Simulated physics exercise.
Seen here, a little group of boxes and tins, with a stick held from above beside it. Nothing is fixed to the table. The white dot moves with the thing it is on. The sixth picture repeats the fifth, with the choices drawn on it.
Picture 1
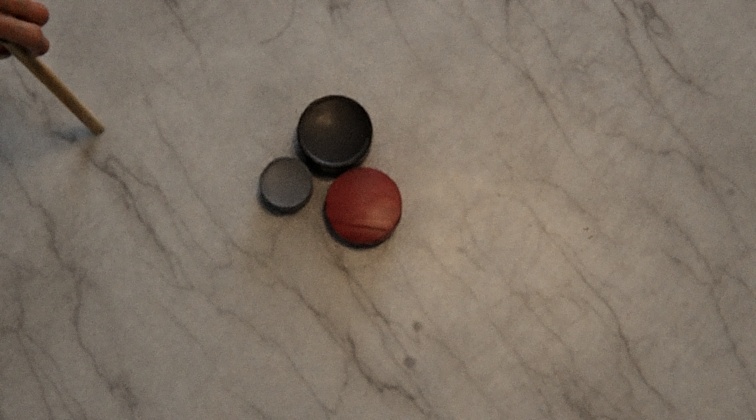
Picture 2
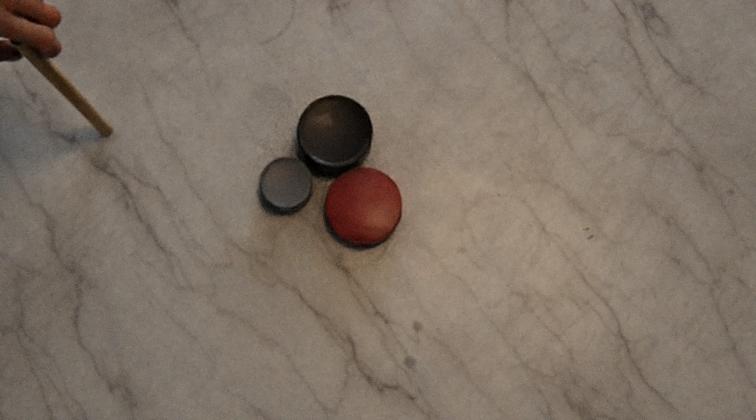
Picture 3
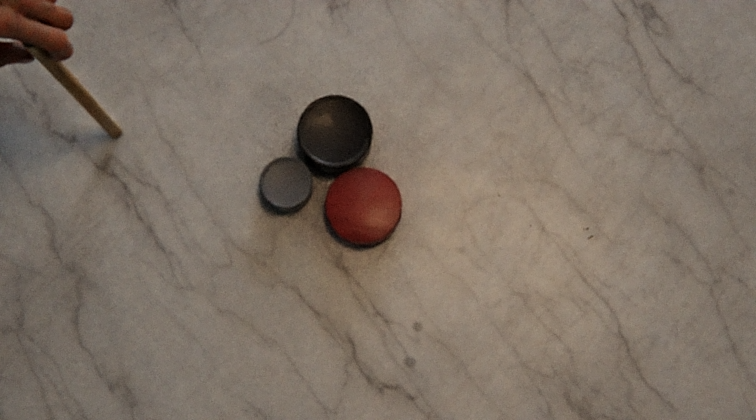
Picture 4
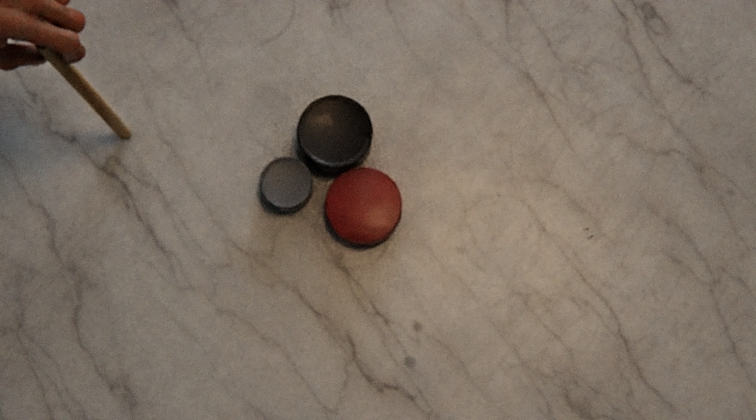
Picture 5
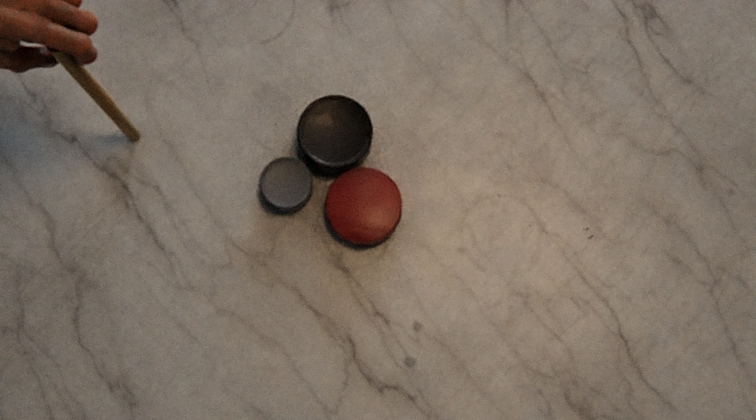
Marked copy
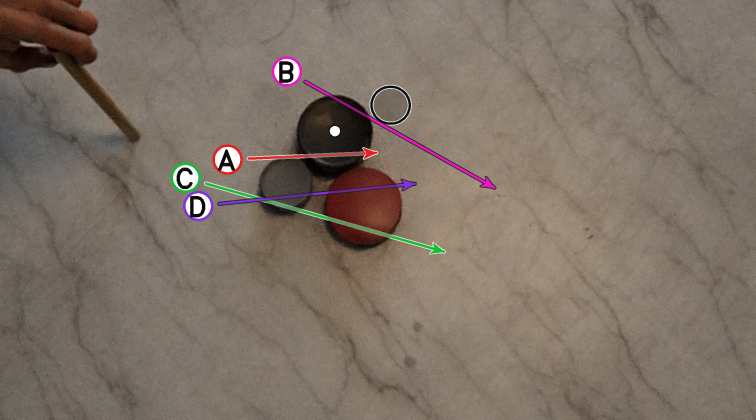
We see a black jar, a small grey tub and a red tin grouped on a marbled surface, all staying still, while a hand at the upper left moves a thin wooden stick slightly to the right.
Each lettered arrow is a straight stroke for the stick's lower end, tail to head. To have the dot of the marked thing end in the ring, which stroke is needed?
The dot ends in the ring with A.
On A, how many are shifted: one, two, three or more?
In all, one.
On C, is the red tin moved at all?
Yes.
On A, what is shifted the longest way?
The black jar goes farthest.
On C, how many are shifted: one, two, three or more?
It moves three or more.
On the marked copy, A from (249, 159) to (376, 153); B from (305, 82) to (495, 188); C from (206, 184) to (444, 252); D from (219, 204) to (415, 184); the ring at (391, 105); the white dot at (335, 131).
Taking A. A third of the way, foot of the stick (296, 157); black jar (336, 136).
Two thirds of the way, foot of the stick (343, 155); black jar (374, 120).
When it is over, foot of the stick (376, 153); black jar (392, 110); the dot on the black jar is in the ring.
As for the rest, B leaves the dotted thing at (341, 146); C leaves the dotted thing at (344, 122); D leaves the dotted thing at (361, 93).
